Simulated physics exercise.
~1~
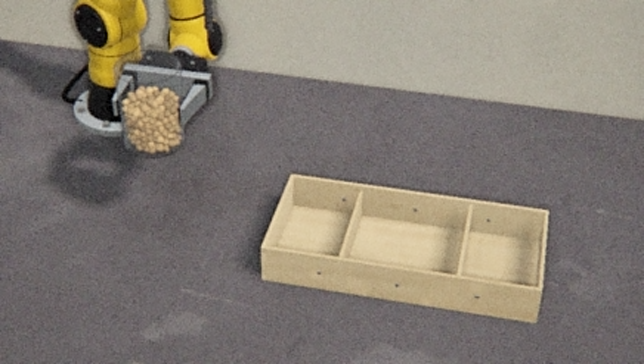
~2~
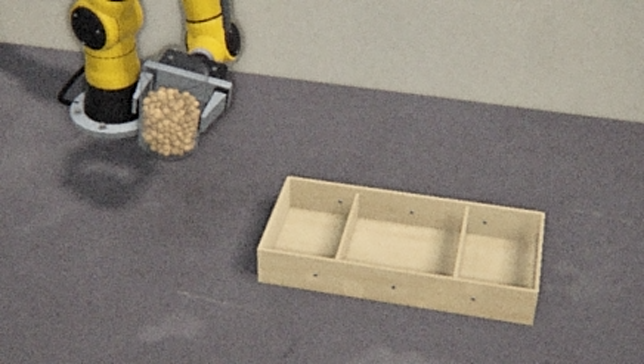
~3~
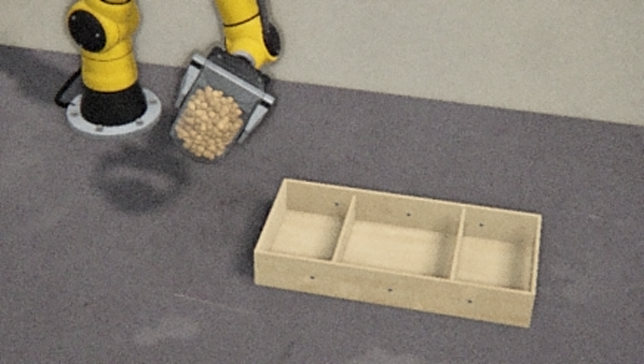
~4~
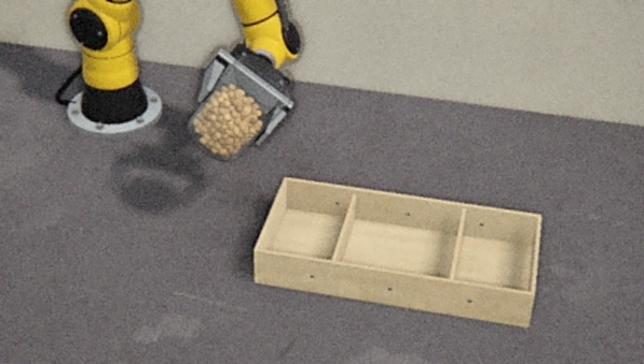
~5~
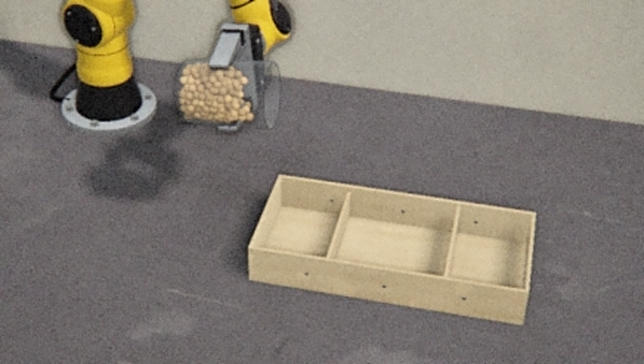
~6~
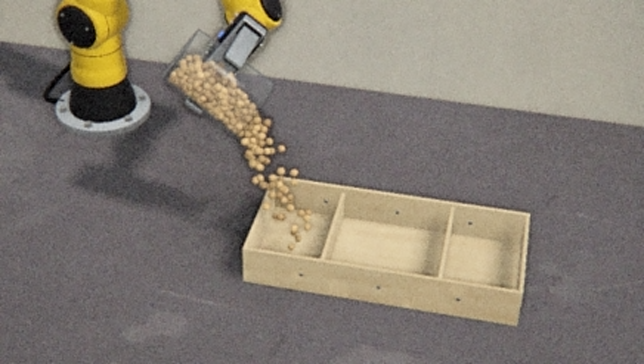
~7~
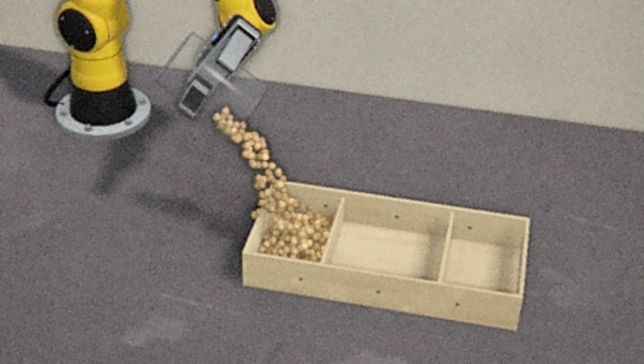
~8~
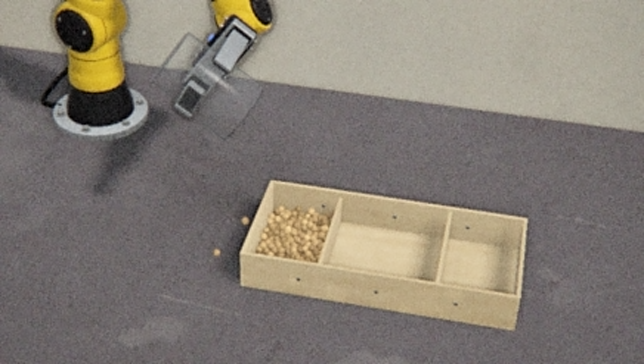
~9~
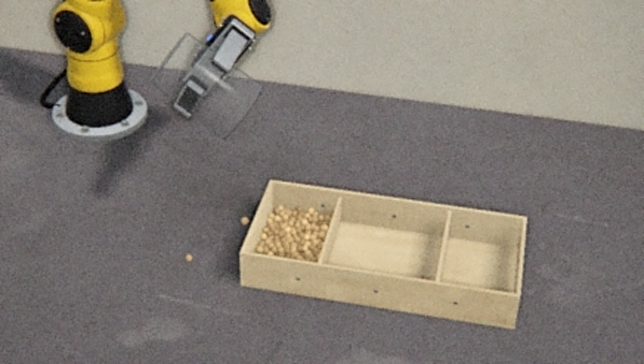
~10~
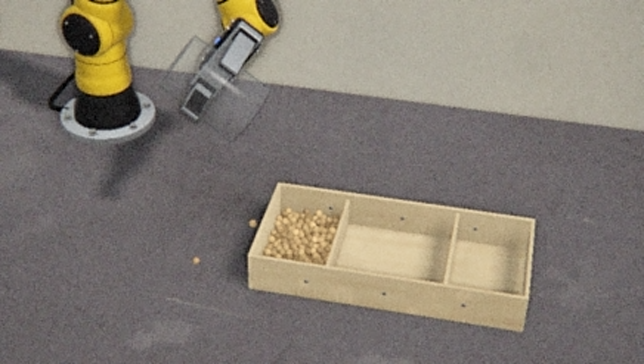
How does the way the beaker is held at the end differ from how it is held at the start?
At the start the robot arm holds the beaker upright, while at the end it holds the beaker upside down, with its mouth slanting downward.
